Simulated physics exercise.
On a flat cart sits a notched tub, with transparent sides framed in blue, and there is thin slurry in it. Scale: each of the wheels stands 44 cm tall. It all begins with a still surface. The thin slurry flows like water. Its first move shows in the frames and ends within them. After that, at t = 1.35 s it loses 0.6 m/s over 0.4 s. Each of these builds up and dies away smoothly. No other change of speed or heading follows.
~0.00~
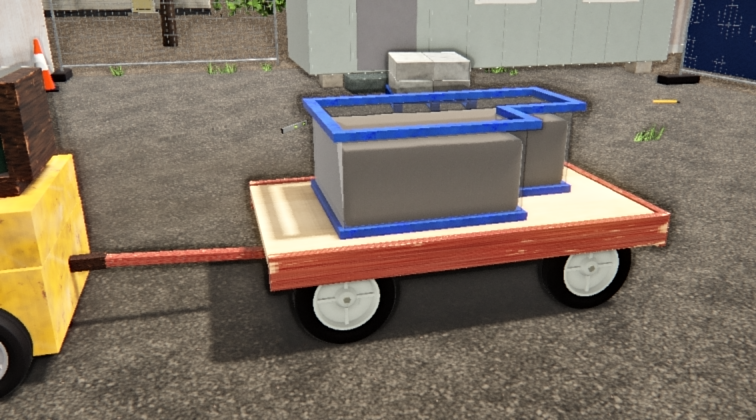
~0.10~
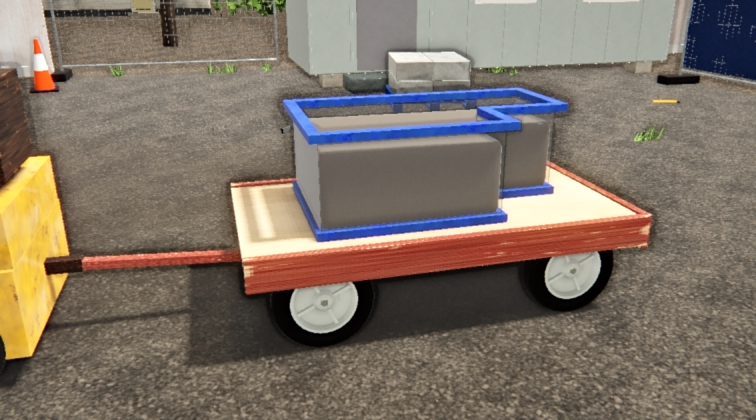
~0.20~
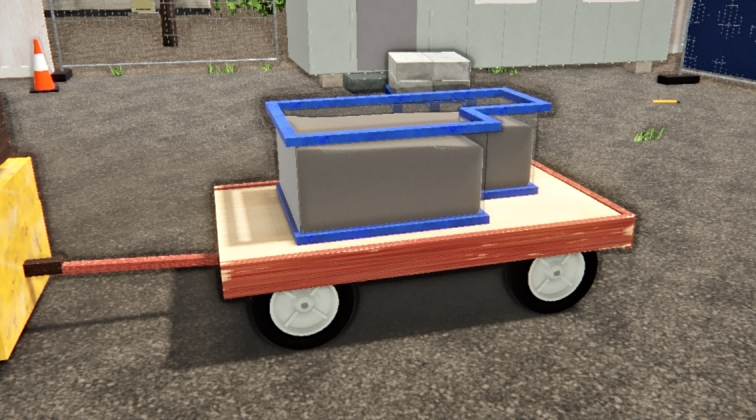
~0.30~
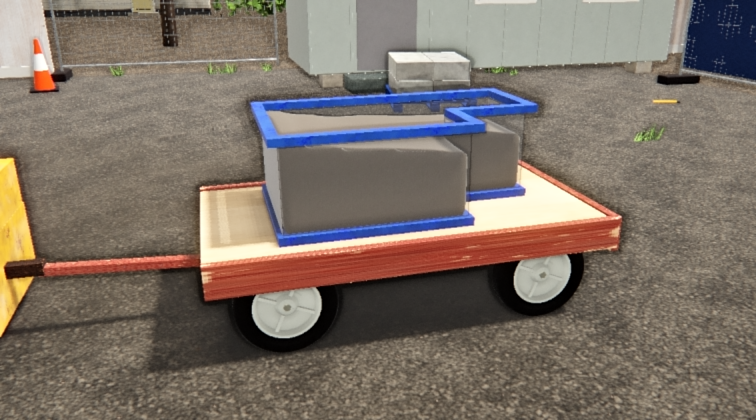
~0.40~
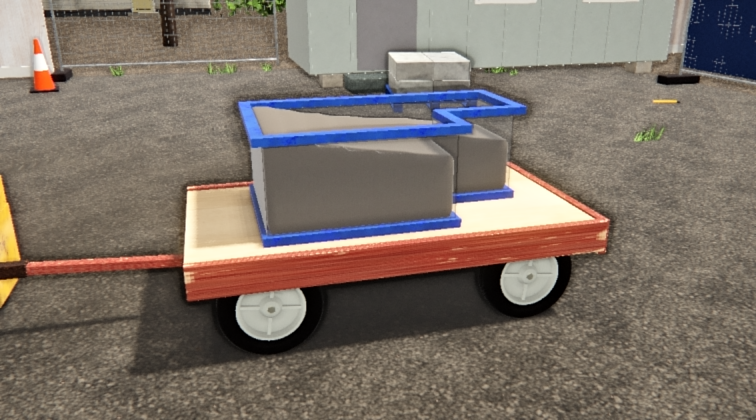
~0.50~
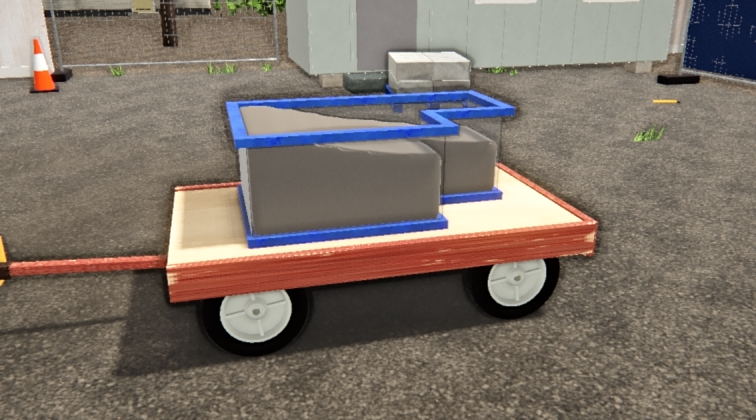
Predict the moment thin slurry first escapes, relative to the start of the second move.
The first spill: After.
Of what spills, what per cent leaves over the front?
About 20 per cent.
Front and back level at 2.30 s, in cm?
Front 32 cm, back 26 cm.
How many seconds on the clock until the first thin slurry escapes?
Near 2.1 s.
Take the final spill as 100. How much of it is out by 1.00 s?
Some 0 per cent by then.
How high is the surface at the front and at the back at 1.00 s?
About 30 cm in front and 34 cm behind.
Then, 1.00 s in, front 30 cm, middle 35 cm, back 33 cm above the floor; no loss so far.
Then, 1.60 s in, front 38 cm, middle 29 cm, back 30 cm above the floor; no loss so far.
Then, 2.30 s in, front 31 cm, middle 35 cm, back 26 cm above the floor; the loss stands at 2 per cent, over the front and the near side.
Then, 4.74 s in, the loss stands at 5 per cent, over the back and the front; the first of it left at about 2.10 s, and the second move began at 1.35 s.
